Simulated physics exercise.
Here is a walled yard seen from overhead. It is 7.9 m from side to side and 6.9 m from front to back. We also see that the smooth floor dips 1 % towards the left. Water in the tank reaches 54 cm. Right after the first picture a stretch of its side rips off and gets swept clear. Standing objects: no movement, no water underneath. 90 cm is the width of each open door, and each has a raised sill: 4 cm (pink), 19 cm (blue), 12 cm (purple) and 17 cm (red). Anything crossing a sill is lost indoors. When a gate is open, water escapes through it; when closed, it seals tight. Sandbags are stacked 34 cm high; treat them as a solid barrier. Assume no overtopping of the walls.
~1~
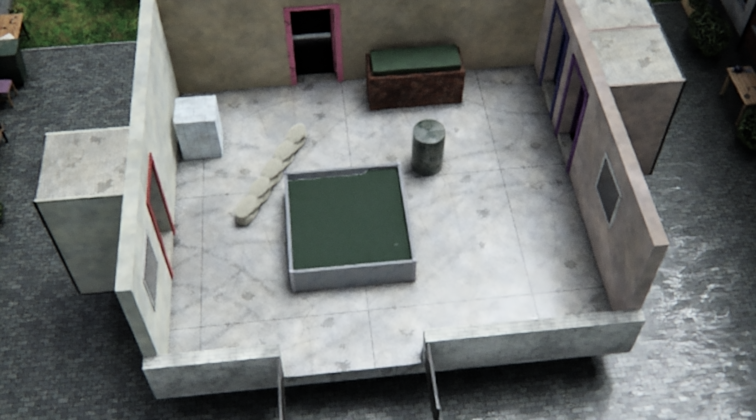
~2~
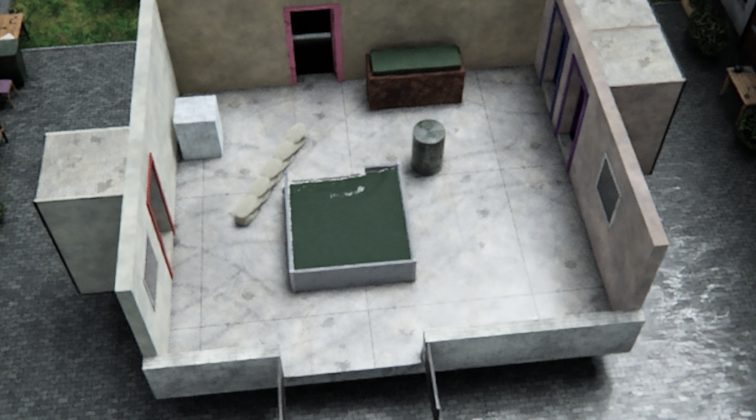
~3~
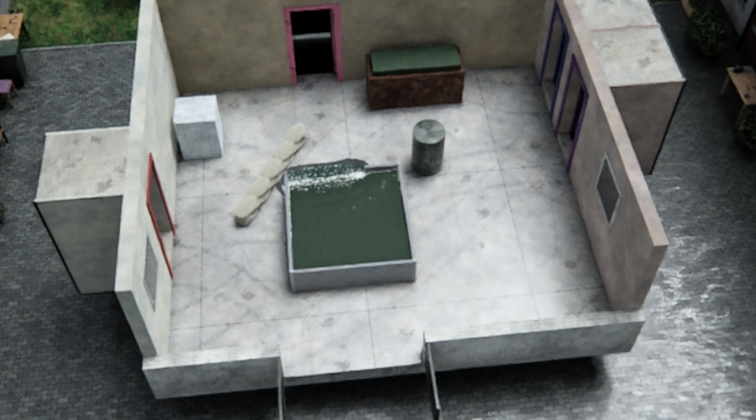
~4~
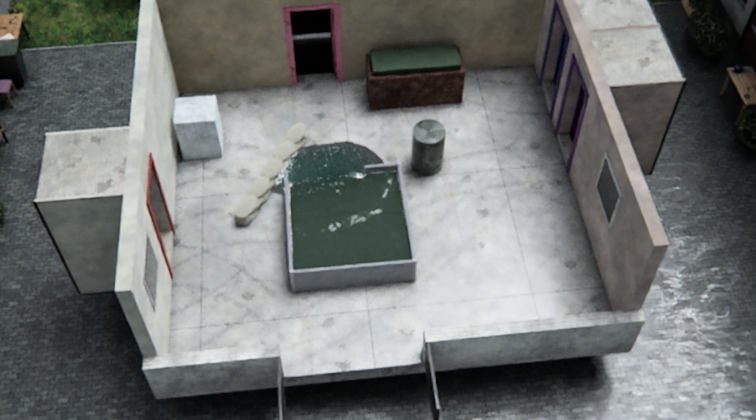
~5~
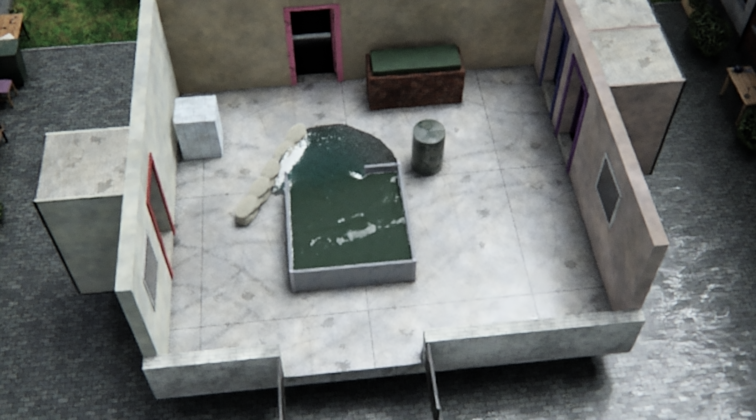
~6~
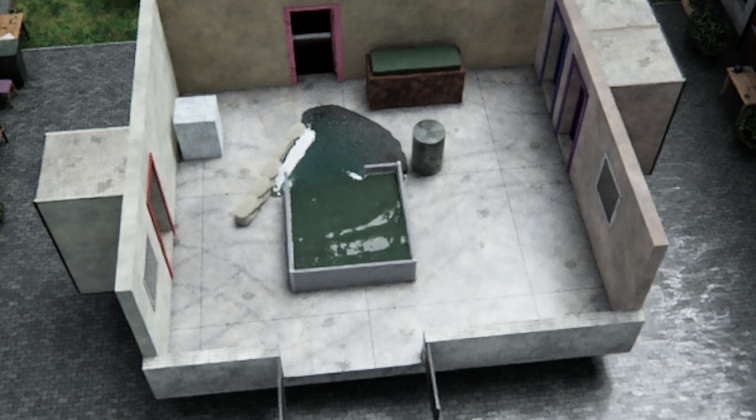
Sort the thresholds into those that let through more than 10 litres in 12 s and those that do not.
Sorted: Pink door lets more through; blue door does not; purple door does not; red door does not.
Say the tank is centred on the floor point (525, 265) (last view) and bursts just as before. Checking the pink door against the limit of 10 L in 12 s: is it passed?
Pink: Within limit.
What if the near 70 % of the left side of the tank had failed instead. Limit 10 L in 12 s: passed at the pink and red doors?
Against that limit: Pink over, red past it.
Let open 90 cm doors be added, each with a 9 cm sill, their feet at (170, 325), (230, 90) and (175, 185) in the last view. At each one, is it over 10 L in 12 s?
In that order: Not over, not over, under.
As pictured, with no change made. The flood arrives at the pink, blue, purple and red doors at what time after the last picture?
Pink: 0.2 s; blue: 2.6 s; purple: 3.0 s; red: 5.0 s.
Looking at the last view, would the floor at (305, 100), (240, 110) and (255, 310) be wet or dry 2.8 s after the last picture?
Listed in sequence, the spots are drenched, drenched and drenched.
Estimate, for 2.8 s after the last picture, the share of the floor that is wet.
I'd say around 40 % is wet.
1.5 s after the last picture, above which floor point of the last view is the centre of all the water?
The water's centre sits at about (341, 188).
Then, 0.7 s after the last picture water covers 15 % of the floor and is deepest (43 cm) near (292, 166); pink door 8 cm at the sill, 29 L in, blue door not reached, purple door not reached, red door not reached.
Then, 1.5 s after the last picture water covers 20 % of the floor and is deepest (38 cm) near (362, 92); pink door 16 cm at the sill, 109 L in, blue door not reached, purple door not reached, red door not reached.
Then, 2.8 s after the last picture water covers 40 % of the floor and is deepest (24 cm) near (361, 86); pink door 19 cm at the sill, 245 L in, blue door 12 cm at the sill, 0 L in, purple door not reached, red door not reached.
Then, 6.3 s after the last picture water covers 70 % of the floor and is deepest (13 cm) near (284, 181); pink door 11 cm at the sill, 387 L in, blue door 8 cm at the sill, 0 L in, purple door 7 cm at the sill, 0 L in, red door 3 cm at the sill, 0 L in.
Then, 11.3 s after the last picture water covers 95 % of the floor and is deepest (10 cm) near (180, 101); pink door 6 cm at the sill, 439 L in, blue door 3 cm at the sill, 0 L in, purple door 3 cm at the sill, 0 L in, red door 6 cm at the sill, 0 L in.
